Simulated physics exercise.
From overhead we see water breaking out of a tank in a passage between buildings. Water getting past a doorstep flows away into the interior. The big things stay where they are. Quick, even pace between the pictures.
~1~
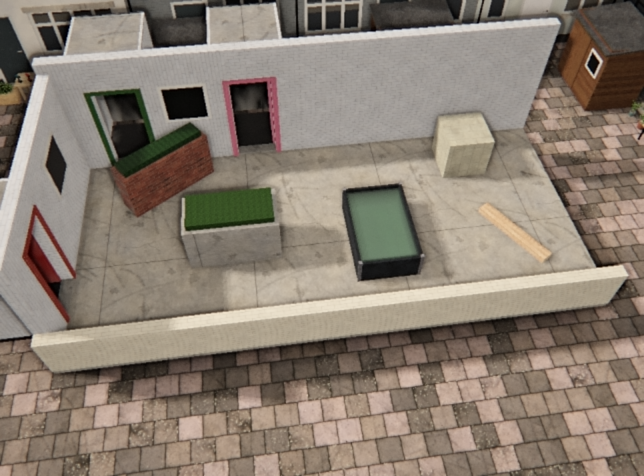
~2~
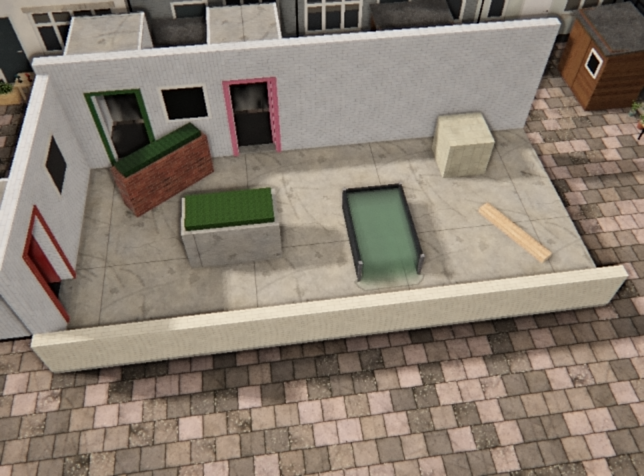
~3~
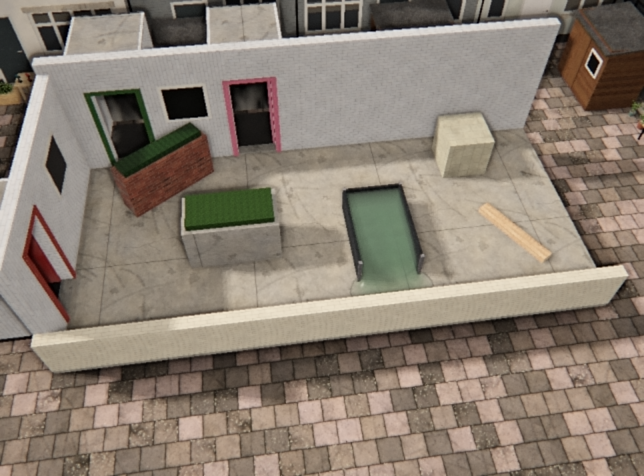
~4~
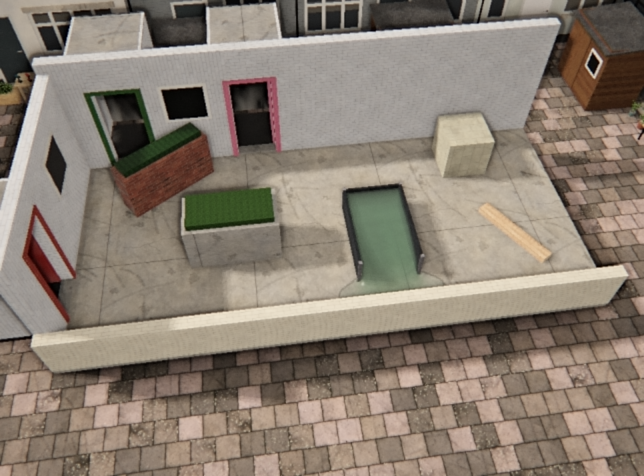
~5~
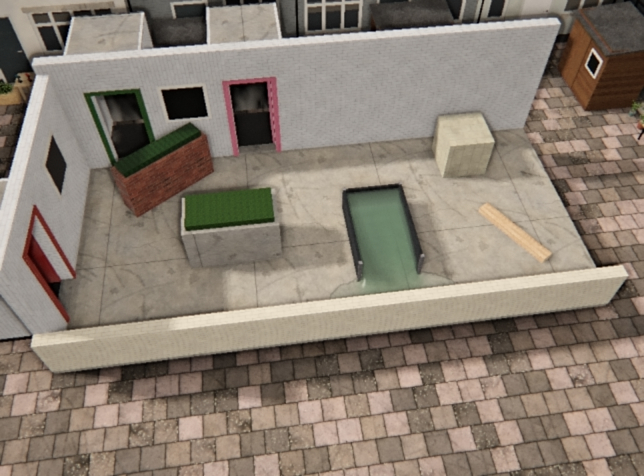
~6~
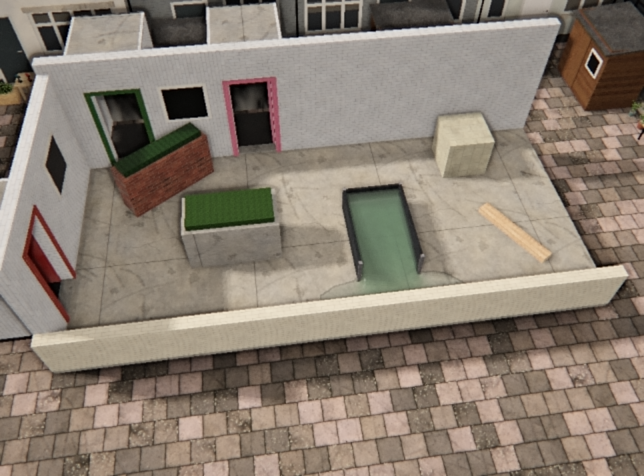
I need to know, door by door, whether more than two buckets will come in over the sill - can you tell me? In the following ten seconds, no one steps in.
Sure. At the pink door, no more than two will. At the red door, more than two will. At the green door, no more than two will.
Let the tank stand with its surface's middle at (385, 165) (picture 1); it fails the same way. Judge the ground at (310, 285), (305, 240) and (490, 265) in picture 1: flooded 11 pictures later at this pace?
First one gets inundated, next one stays unwetted, last one gets inundated.
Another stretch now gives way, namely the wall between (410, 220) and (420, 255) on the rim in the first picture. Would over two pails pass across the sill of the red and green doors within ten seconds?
Red door: Short of the mark, green door: Short of the mark.
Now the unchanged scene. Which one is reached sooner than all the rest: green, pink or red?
It would be the one in red.
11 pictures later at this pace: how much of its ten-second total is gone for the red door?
Estimated share: About 0 %.
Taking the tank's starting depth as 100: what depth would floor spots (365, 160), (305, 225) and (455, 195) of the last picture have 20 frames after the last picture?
The three come to some 0, 2 and 4 per cent respectively.
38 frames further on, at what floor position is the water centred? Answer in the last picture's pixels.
I'd place it roughly at (318, 266).
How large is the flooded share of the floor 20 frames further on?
It comes to 35 per cent.
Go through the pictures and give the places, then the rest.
In the first picture, the tank at (381, 224) is whole and still.
In the second picture, water pours out at (389, 271) and has run to (419, 277).
In the third picture, the front is at a hidden place, out from the gap at (389, 272).
In the fourth picture, water pours out at (389, 272) and has run to a hidden place.
In the fifth picture, water pours out at (389, 272) and has run to a hidden place.
In the sixth picture, water pours out at (389, 272) and has run to a hidden place.
A moment on, water covers 10 % of the floor; the pink door not reached, the red door not reached, the green door not reached.
Next, water covers 25 % of the floor; the pink door not reached, the red door not reached, the green door not reached.
Then, water covers 35 % of the floor; the pink door not reached, the red door not reached, the green door not reached.
Later, water covers 40 % of the floor; the pink door not reached, the red door over two buckets in, the green door not reached.
In the end, water covers 55 % of the floor; the pink door not reached, the red door over two buckets in, the green door wet at the sill, nothing in.
